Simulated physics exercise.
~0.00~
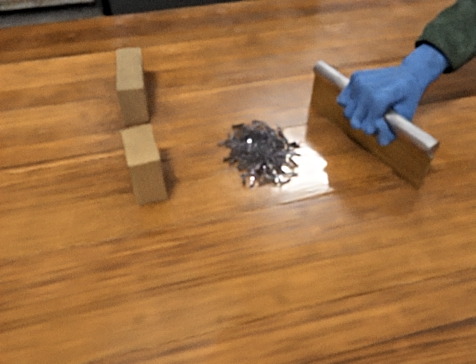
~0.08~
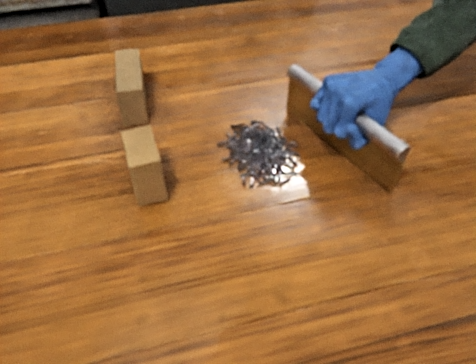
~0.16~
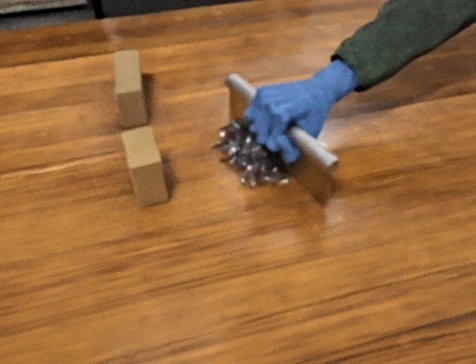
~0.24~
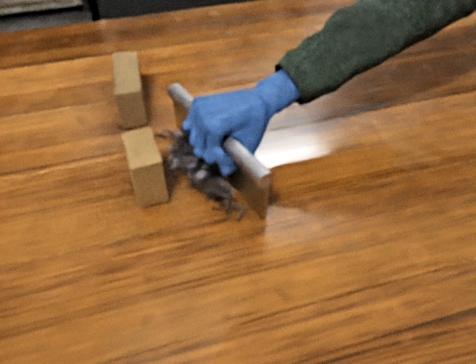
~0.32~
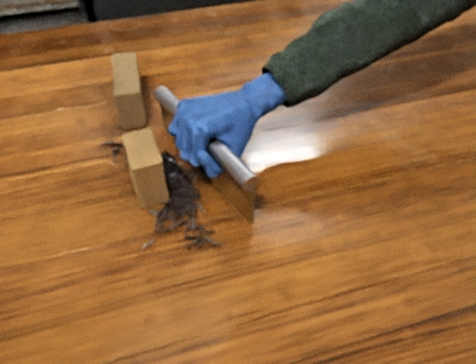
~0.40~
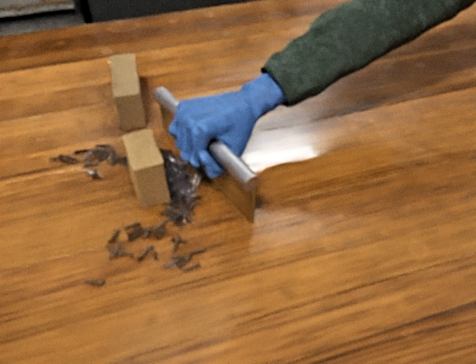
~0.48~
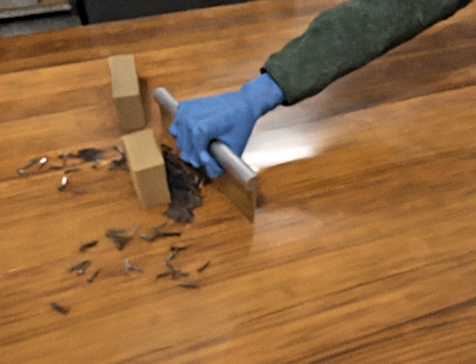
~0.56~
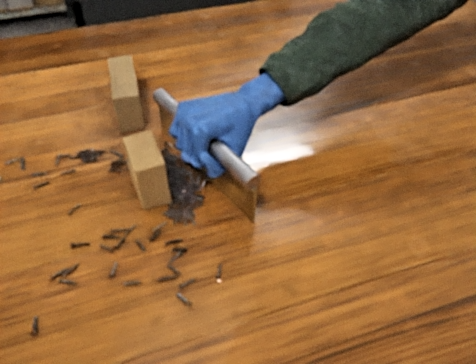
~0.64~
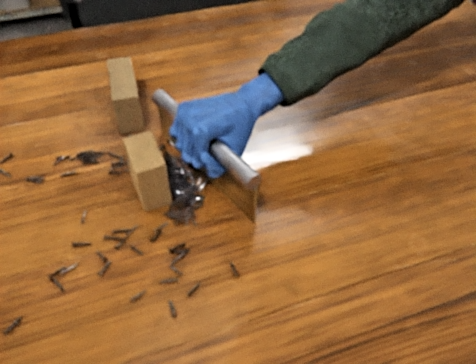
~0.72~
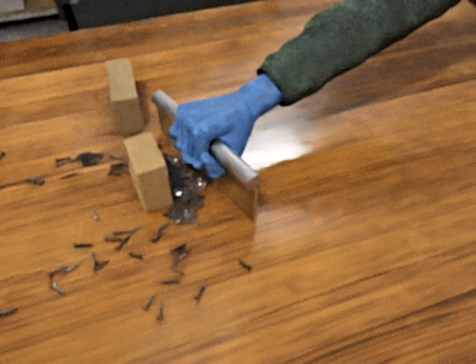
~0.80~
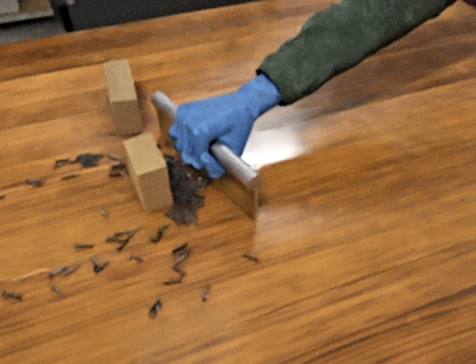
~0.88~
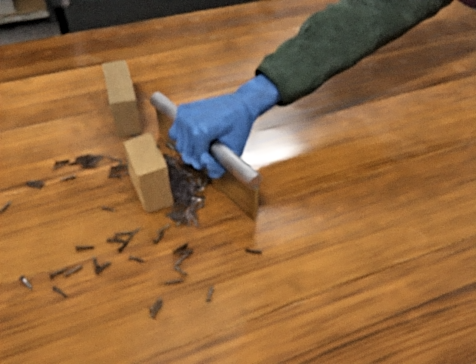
Blue-gloved hand pushing a scraper left, driving a pile of small dark screws against two blocks, some scattering through and around.
